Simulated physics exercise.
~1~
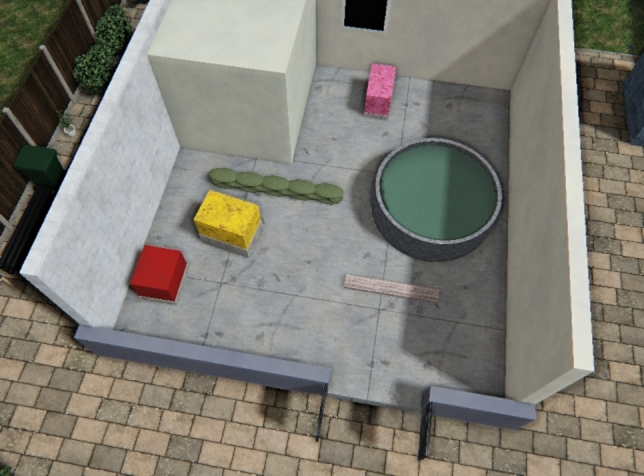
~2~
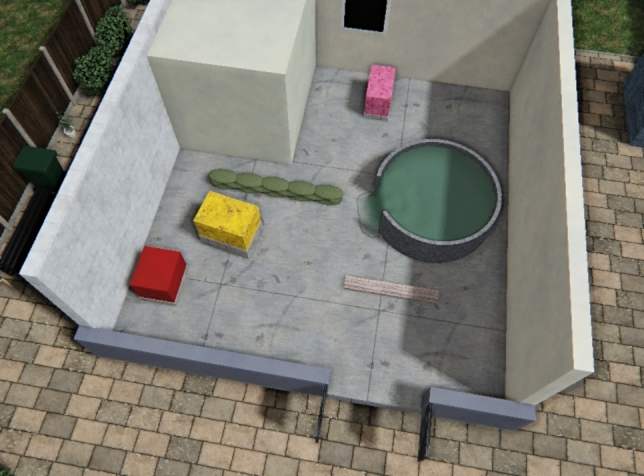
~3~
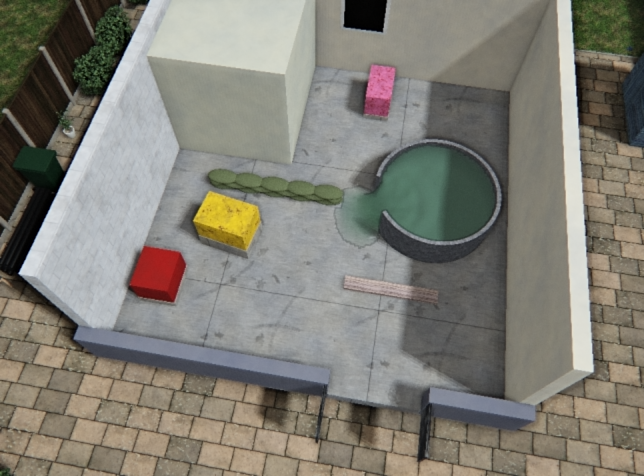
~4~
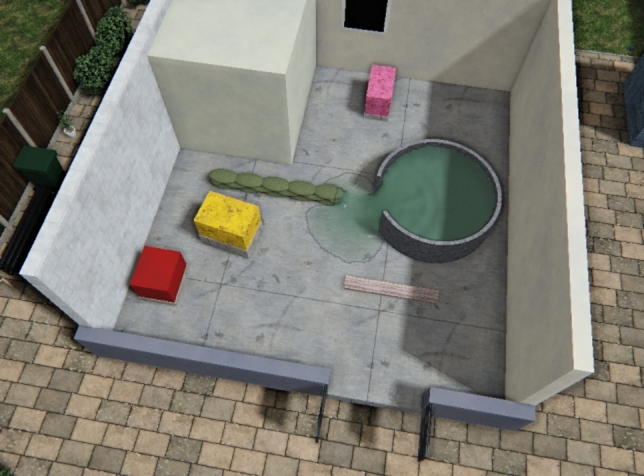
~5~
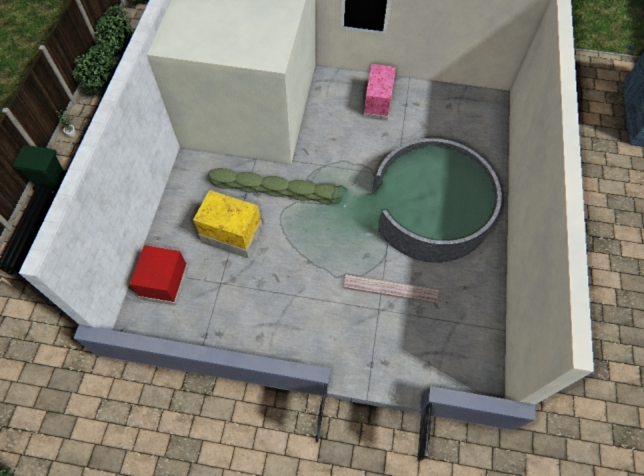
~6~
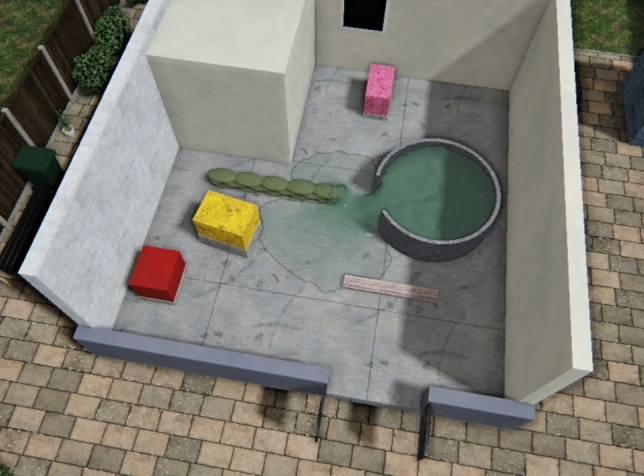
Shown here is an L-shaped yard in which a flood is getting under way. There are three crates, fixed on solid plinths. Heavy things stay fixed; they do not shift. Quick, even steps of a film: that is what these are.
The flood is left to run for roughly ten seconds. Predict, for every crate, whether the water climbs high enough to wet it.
My prediction: The yellow crate remains dry; the pink crate remains dry; the red crate gets wetted.
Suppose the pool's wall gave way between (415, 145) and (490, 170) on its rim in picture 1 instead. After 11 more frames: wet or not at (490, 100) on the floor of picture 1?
That spot: Submerged.
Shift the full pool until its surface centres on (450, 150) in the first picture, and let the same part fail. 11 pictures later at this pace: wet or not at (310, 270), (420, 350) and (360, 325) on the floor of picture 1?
Results in order - swamped, left untouched, left untouched.
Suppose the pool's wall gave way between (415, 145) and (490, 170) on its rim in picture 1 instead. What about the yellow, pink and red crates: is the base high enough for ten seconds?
Result: Yellow is not reached; pink is swamped; red is not reached.
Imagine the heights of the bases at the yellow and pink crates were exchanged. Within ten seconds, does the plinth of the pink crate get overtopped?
Note: Pink crate is left dry.
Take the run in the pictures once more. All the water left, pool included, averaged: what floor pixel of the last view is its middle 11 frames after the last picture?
About (372, 218) in the last view.
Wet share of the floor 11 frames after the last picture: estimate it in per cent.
My estimate is near 45 per cent.
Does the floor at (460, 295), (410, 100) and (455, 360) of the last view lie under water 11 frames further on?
Status by point, in sequence: Unwetted; unwetted; unwetted.
A moment on, water covers 30 % of the floor; the yellow crate water round its plinth, the pink crate not reached, the red crate not reached.
Next, water covers 45 % of the floor; the yellow crate water round its plinth, the pink crate water round its plinth, the red crate water round its plinth.
Then, water covers 55 % of the floor; the yellow crate water round its plinth, the pink crate water round its plinth, the red crate water round its plinth.
Later, water covers 75 % of the floor; the yellow crate water round its plinth, the pink crate water round its plinth, the red crate water round its plinth.
In the end, water covers 95 % of the floor; the yellow crate stayed above the water, the pink crate stayed above the water, the red crate was topped.
